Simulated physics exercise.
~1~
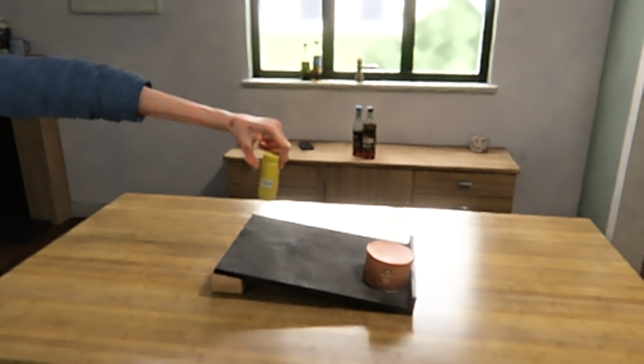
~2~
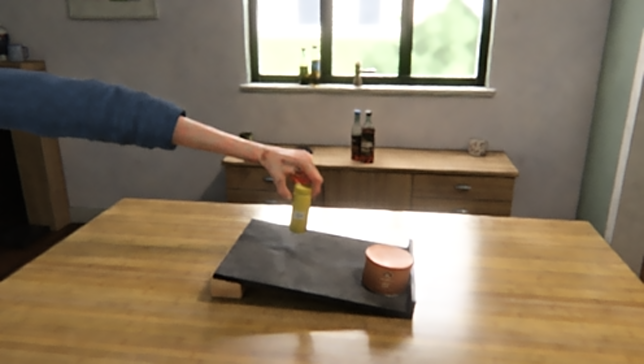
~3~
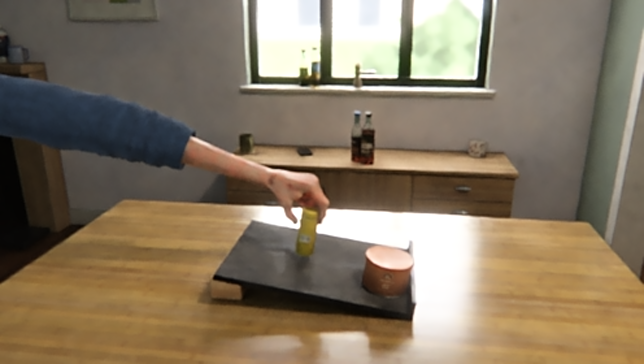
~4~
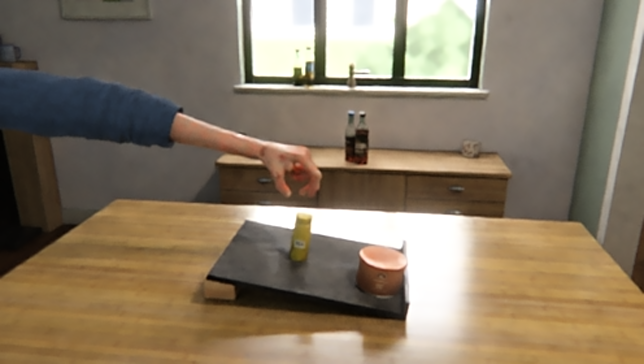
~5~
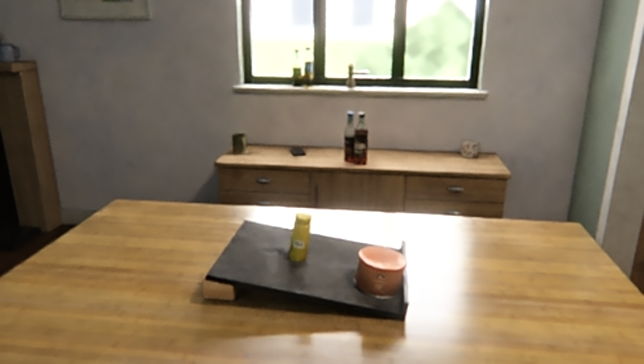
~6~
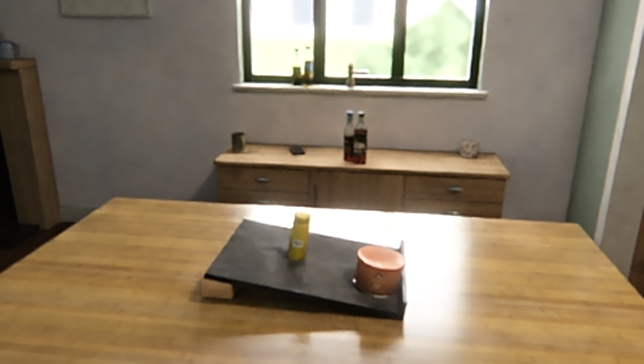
To begin with, a hand reaches in from the left, holding a yellow shaker above a dark board that slopes down to the right on a wooden table. A round orange tub already sits near the board's lower end. The hand carries the shaker right and down, then sets it on the sloping surface, to the left of the tub. The fingers let go and the hand draws back, leaving the view entirely. The shaker stays where it was placed, leaning slightly, and both it and the tub are at rest on the board.
